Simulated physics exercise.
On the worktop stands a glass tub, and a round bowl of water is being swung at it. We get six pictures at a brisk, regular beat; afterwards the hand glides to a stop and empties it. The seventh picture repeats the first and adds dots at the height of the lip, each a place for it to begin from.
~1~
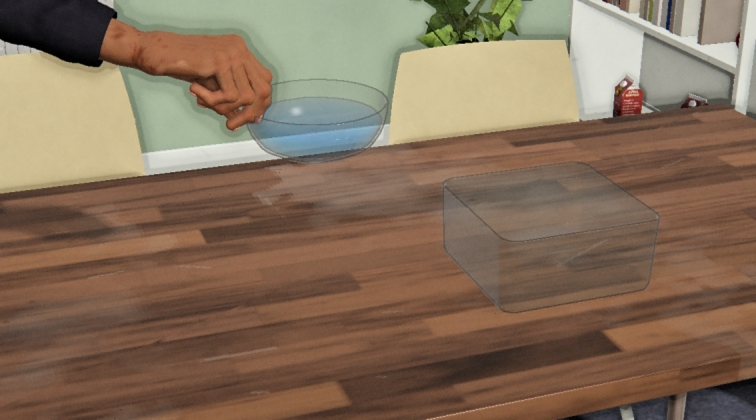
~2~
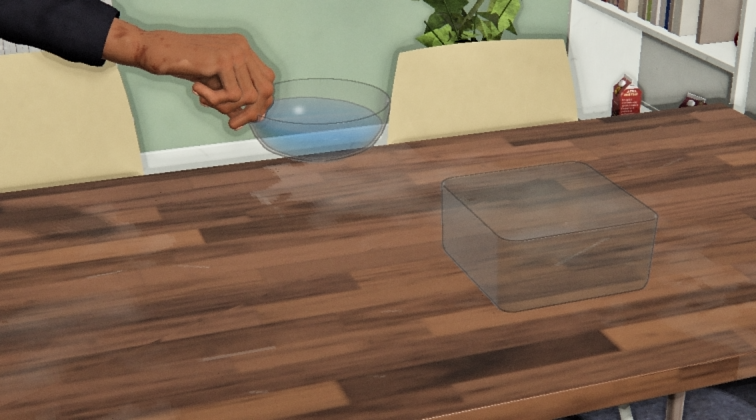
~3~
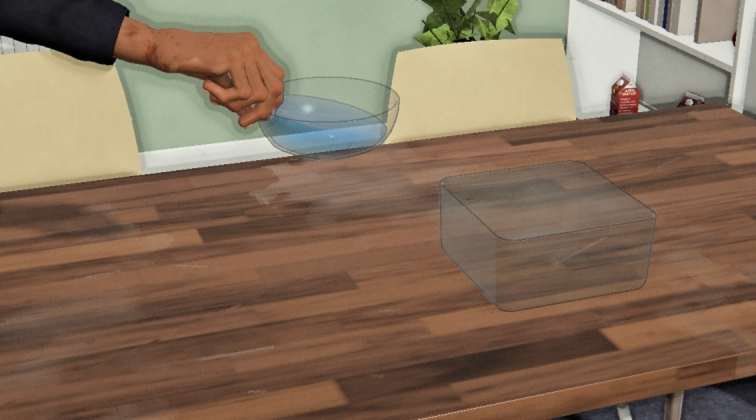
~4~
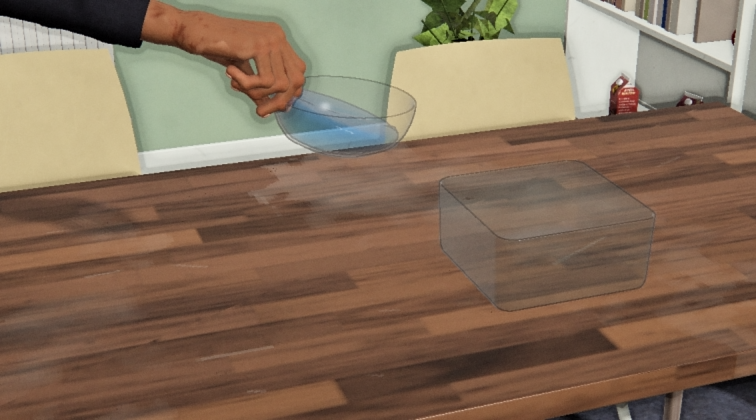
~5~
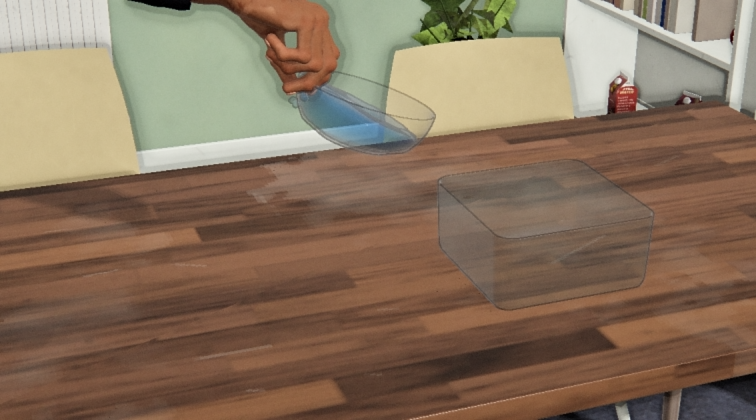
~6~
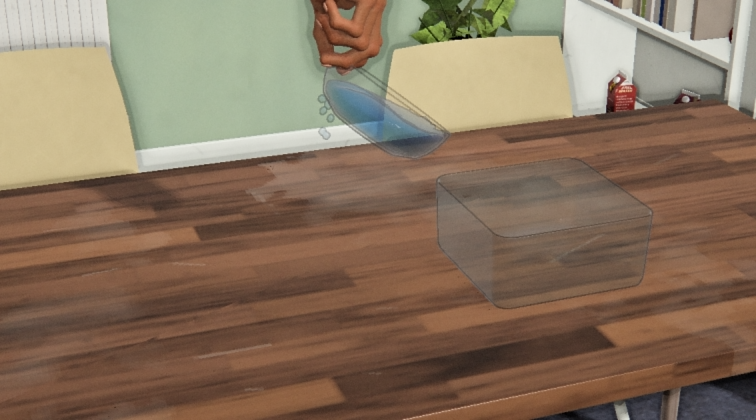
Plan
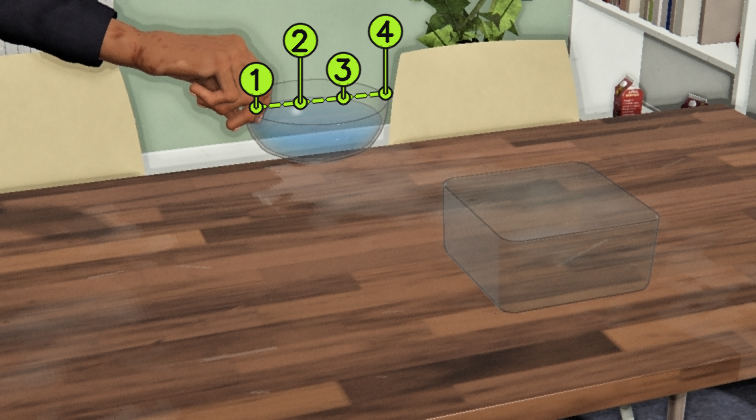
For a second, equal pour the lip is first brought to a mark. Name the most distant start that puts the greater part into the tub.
Go for 3.
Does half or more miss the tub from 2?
Yes, it does.
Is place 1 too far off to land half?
Yes.
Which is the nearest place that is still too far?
That is place 2.
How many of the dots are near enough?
Two of them.
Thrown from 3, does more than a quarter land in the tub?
Yes, clearly.
On the marked copy, 1 at (256, 107); 2 at (300, 102); 3 at (343, 97); 4 at (385, 93).
With 1, about 0 % lands in the tub, 97 % falls short and 3 % goes beside or beyond.
With 2, about 26 % lands in the tub, 68 % falls short and 7 % goes beside or beyond.
With 3, about 63 % lands in the tub, 20 % falls short and 17 % goes beside or beyond.
With 4, about 76 % lands in the tub, 11 % falls short and 14 % goes beside or beyond.
